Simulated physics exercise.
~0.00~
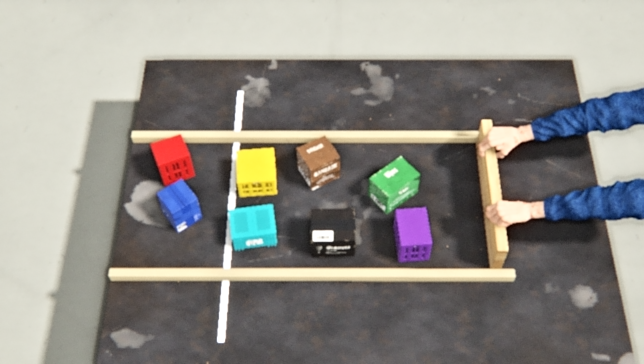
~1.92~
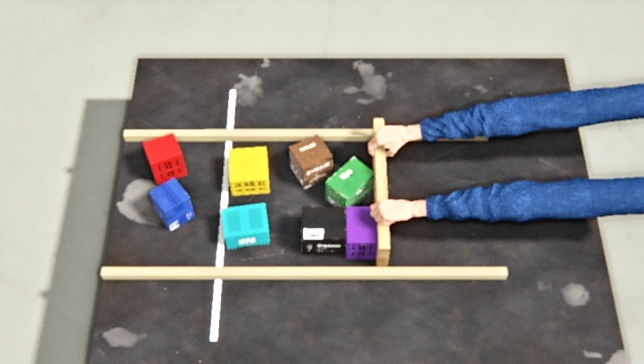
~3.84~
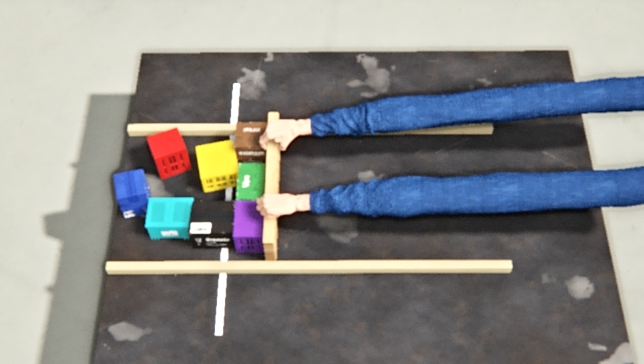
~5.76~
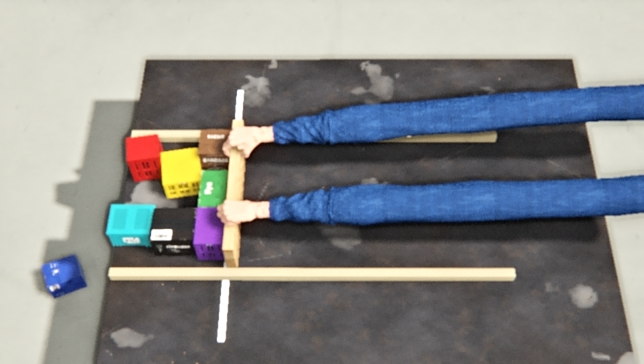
Two hands in blue sleeves slid an upright plank left across a dark raised platform, bunching the colorful boxes together until the plank reached the white tape, and the blue box dropped off the left edge while the other seven stayed on.
